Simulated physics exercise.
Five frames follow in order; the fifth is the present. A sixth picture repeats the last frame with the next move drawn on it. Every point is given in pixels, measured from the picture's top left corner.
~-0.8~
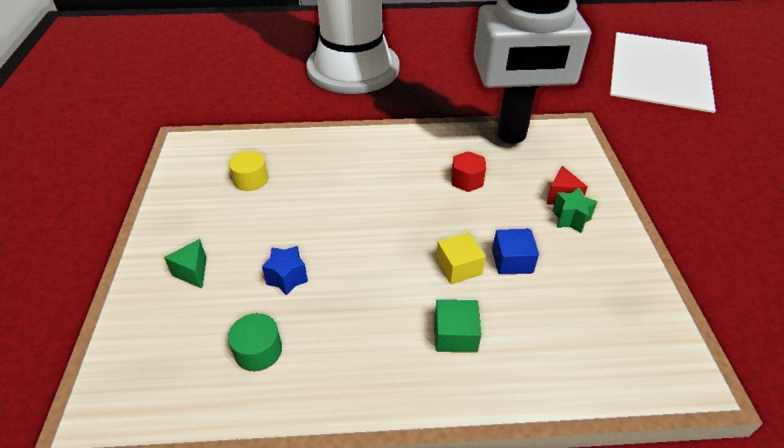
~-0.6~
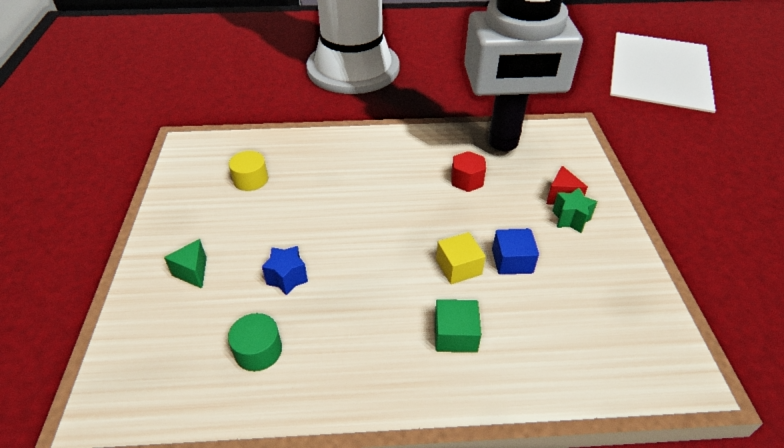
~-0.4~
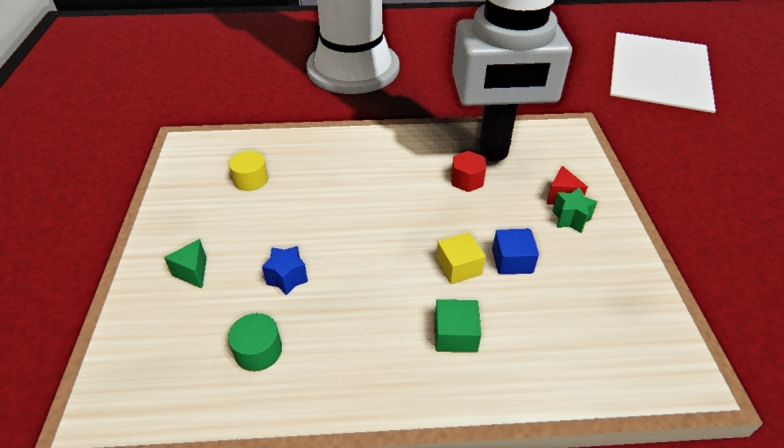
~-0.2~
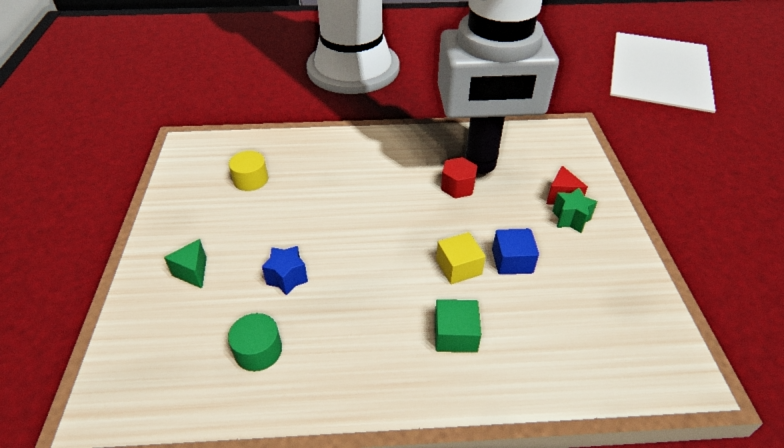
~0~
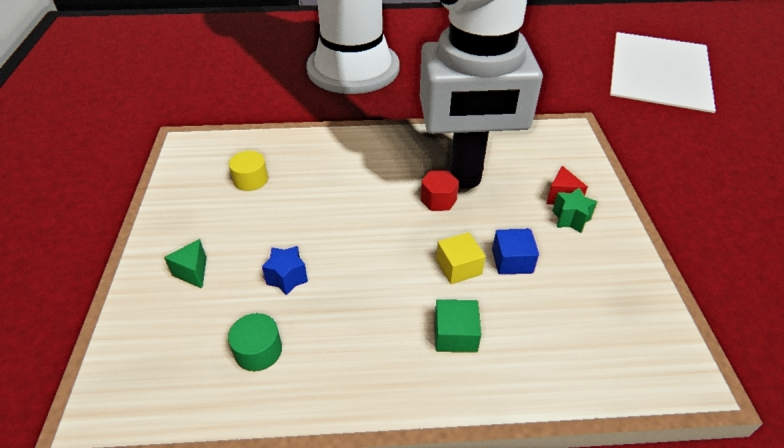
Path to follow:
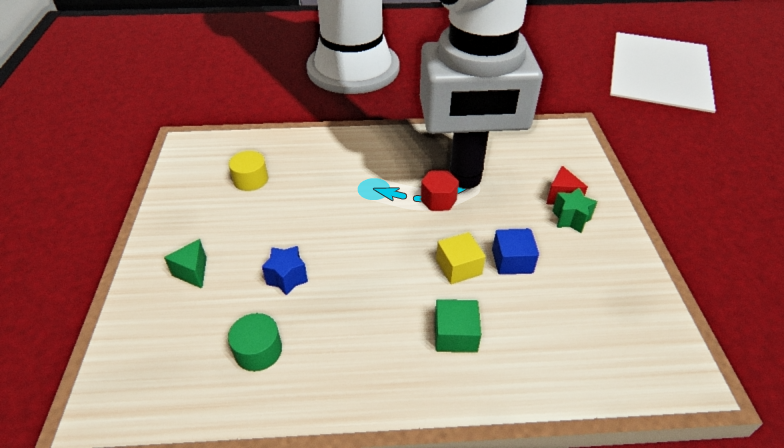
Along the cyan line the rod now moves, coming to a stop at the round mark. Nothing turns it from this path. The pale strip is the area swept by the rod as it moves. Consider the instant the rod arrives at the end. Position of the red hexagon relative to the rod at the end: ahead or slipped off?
Slid away.
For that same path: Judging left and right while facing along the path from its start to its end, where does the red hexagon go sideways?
With start-to-end as forward, it shifts left.
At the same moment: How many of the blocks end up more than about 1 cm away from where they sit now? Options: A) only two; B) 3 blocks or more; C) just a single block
C: Just a single block.
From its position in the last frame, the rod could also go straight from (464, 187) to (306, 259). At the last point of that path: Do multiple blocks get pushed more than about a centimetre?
Yes, I think so.
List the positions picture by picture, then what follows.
In the first frame, rod tip at (511, 135); block tops, red hexagon at (470, 162).
In the second frame, rod at (503, 143); blocks unchanged.
In the third frame, rod at (493, 153); blocks unchanged.
In the fourth frame, rod at (480, 165); red hexagon at (460, 168).
In the fifth frame, rod at (465, 179); red hexagon at (440, 181).
Path on the board, from (464, 187) over (437, 198) and (405, 196) to (374, 189).
What follows on the original path. One third of the way, rod at (438, 190); red hexagon at (413, 194).
Two thirds of the way, rod at (405, 188); red hexagon at (398, 201), turned 40° anticlockwise.
At the end, rod at (374, 181); red hexagon at (398, 201), turned 40° anticlockwise.
